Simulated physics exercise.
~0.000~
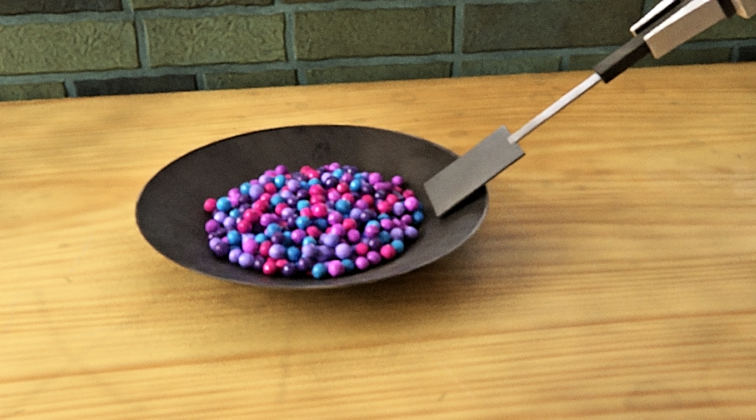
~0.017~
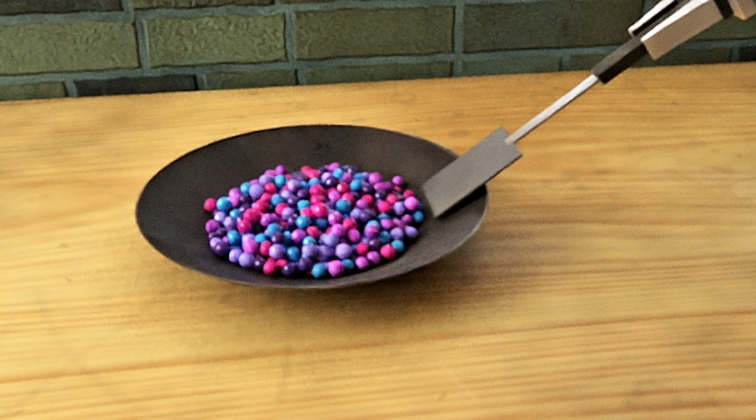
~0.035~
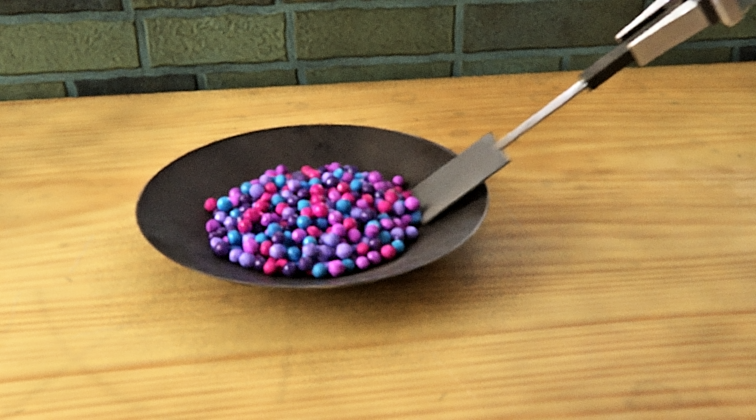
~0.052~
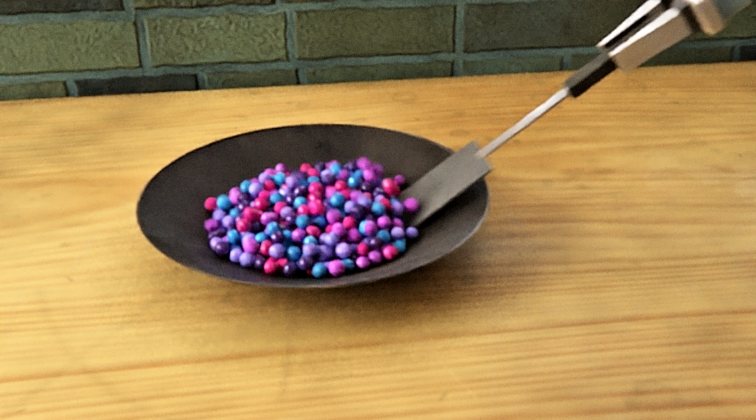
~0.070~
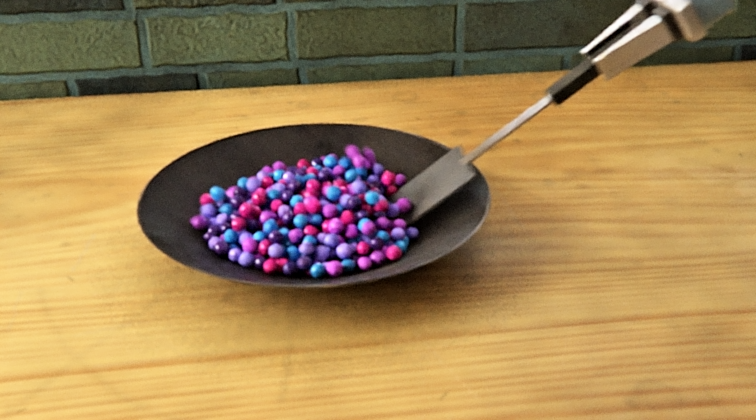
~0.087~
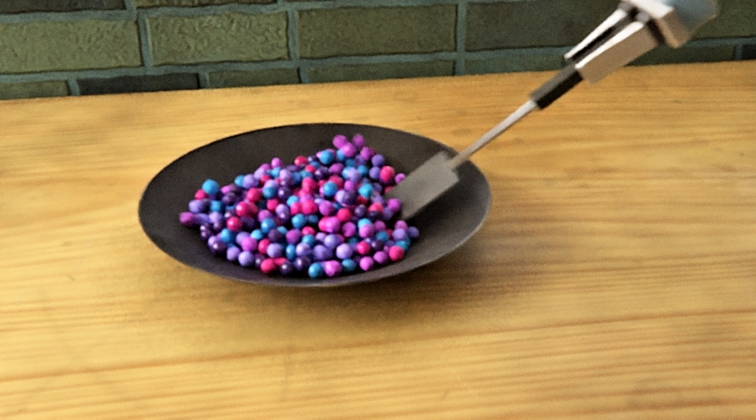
A robot arm slid its flat metal turner down the right side of a dark wok and pushed into the pink, purple and blue sweets, shifting the pile a little to the left.
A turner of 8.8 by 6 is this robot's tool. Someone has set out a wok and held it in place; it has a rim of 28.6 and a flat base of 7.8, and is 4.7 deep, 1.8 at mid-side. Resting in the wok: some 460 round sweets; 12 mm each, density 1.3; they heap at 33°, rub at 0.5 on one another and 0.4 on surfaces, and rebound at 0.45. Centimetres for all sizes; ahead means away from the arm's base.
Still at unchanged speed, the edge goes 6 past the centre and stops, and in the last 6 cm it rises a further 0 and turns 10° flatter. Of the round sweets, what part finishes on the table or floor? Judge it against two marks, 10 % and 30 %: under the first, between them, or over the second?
Under the first, so below 10 %.
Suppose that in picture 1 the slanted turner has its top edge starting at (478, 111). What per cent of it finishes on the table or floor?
Spill: Approx. 15 per cent.
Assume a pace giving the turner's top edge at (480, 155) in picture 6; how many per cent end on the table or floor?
My guess is around 0 percent.
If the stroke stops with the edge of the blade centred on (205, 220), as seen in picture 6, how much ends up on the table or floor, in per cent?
Close to 20 per cent finishes on the table or floor.
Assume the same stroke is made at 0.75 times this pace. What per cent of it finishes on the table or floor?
About 0 per cent.
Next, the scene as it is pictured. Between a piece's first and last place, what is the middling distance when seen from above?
I'd put it at close to 4 centimetres.
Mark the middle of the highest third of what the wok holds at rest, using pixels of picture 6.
I'd say around pixel (209, 201).
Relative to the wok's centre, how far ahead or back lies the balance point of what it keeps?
It sits near 4.5 centimetres ahead of centre.
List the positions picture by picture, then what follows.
In the first frame, the turner top edge at (515, 139), sloping 37°; upper third of the load around (317, 207), from x 210 to 415, top at y 170; 459 in the wok.
In the second frame, the turner top edge at (512, 140), sloping 37°; upper third of the load around (317, 207), from x 210 to 415, top at y 170.
In the third frame, the turner top edge at (500, 146), sloping 37°; upper third of the load around (317, 206), from x 210 to 415, top at y 170.
In the fourth frame, the turner top edge at (484, 154), sloping 37°; upper third of the load around (317, 204), from x 210 to 410, top at y 165.
In the fifth frame, the turner top edge at (468, 160), sloping 37°; upper third of the load around (313, 201), from x 200 to 410, top at y 150.
In the sixth frame, the turner top edge at (452, 165), sloping 37°; upper third of the load around (309, 199), from x 190 to 410, top at y 140; 459 in the wok.
After 0.13 s, sloping 37°, highest piece 9 above the table; 459 in the wok.
After 0.17 s, sloping 33°, highest piece 9 above the table; 459 in the wok.
After 0.39 s, sloping 27°, highest piece 6 above the table; 445 in the wok, 12 on the table or floor, 2 on the blade or in flight.
After 1.44 s, sloping 27°, highest piece 6 above the table; 444 in the wok, 15 on the table or floor.
In the end, 444 in the wok, 15 on the table or floor. That is 3 % on the table or floor.
